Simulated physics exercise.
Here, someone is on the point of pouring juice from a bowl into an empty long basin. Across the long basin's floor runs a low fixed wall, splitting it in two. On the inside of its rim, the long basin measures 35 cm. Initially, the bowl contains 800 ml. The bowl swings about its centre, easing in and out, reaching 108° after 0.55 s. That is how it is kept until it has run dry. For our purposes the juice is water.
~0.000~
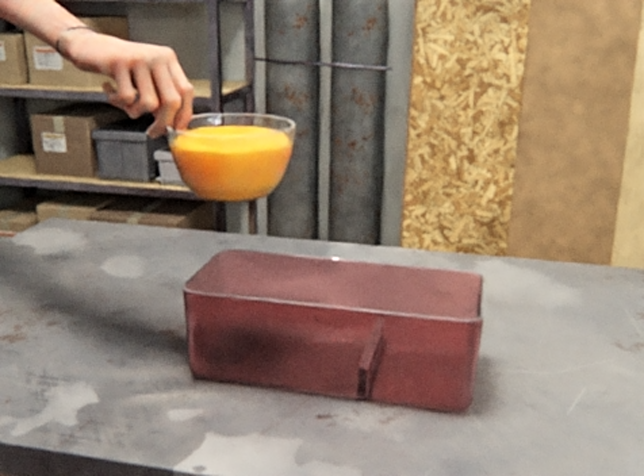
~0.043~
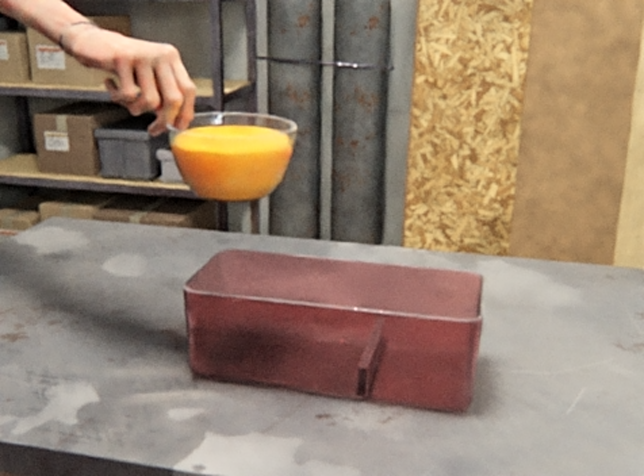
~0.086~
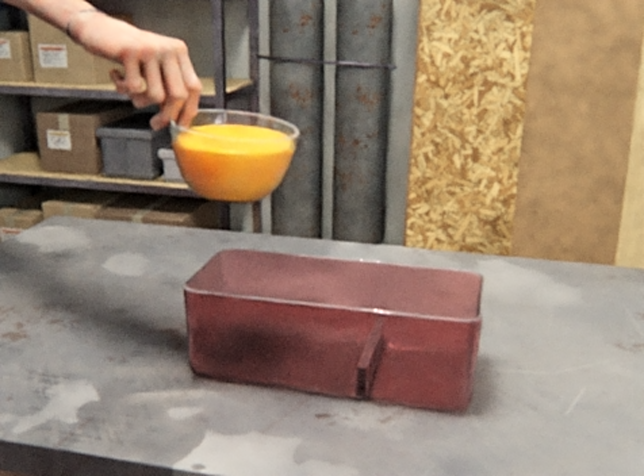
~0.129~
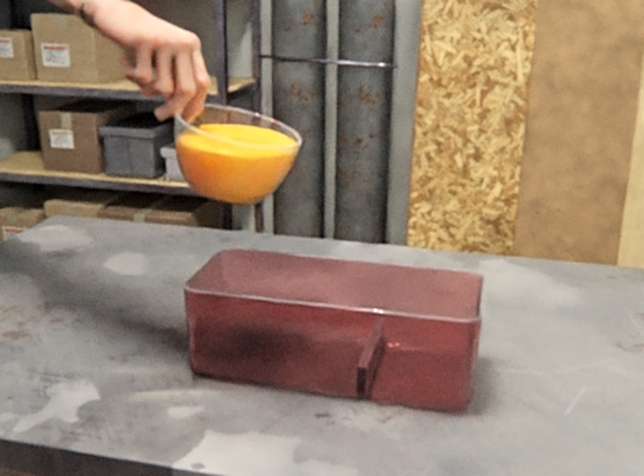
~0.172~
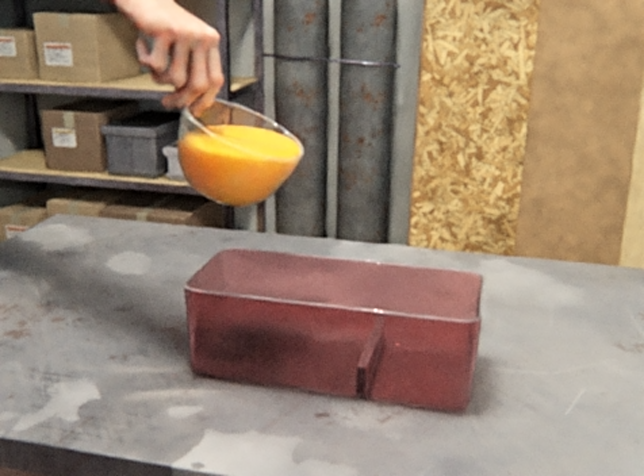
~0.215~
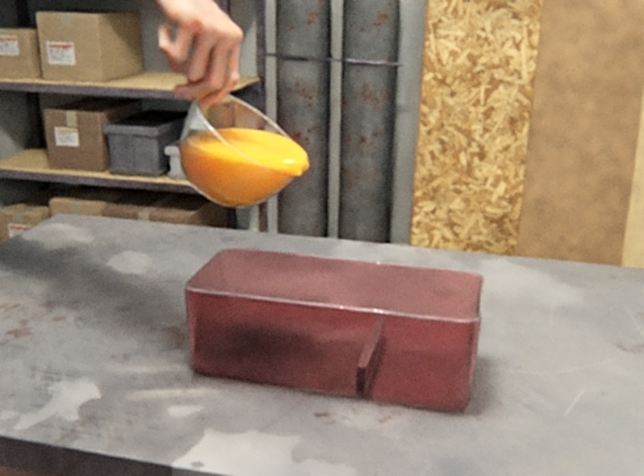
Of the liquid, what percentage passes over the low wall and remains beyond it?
The far part has about 17 per cent.
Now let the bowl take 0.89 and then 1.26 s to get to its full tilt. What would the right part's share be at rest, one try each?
Result: 15 per cent, then 15 per cent.
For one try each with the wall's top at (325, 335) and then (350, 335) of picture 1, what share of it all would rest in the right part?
Result: 55 per cent, then 20 per cent.
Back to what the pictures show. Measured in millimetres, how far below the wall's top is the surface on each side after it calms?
It's around 16 mm on the left side and around 30 mm on the right side.
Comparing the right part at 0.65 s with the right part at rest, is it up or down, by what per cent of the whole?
The right part's share grows by around 12 per cent.
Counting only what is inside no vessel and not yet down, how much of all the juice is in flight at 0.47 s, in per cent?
Near 42 per cent at that time.
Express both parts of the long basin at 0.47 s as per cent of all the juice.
About 40 left, 0 right.
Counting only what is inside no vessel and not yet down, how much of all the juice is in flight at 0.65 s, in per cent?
Around 12 percent of it is airborne.
After 0.47 s the tilt is 102° and 17 per cent is still to pour, 40 is left of the wall and 0 right of it.
After 0.65 s the tilt is 108° and 1 per cent is still to pour, 82 is left of the wall and 5 right of it.
After 0.84 s the tilt is 108° and 0 per cent is still to pour, 78 is left of the wall and 16 right of it.
After 1.05 s the tilt is 108° and 0 per cent is still to pour, 78 is left of the wall and 17 right of it.
In the end 78 per cent lies left of the wall, 17 right of it and 5 outside.
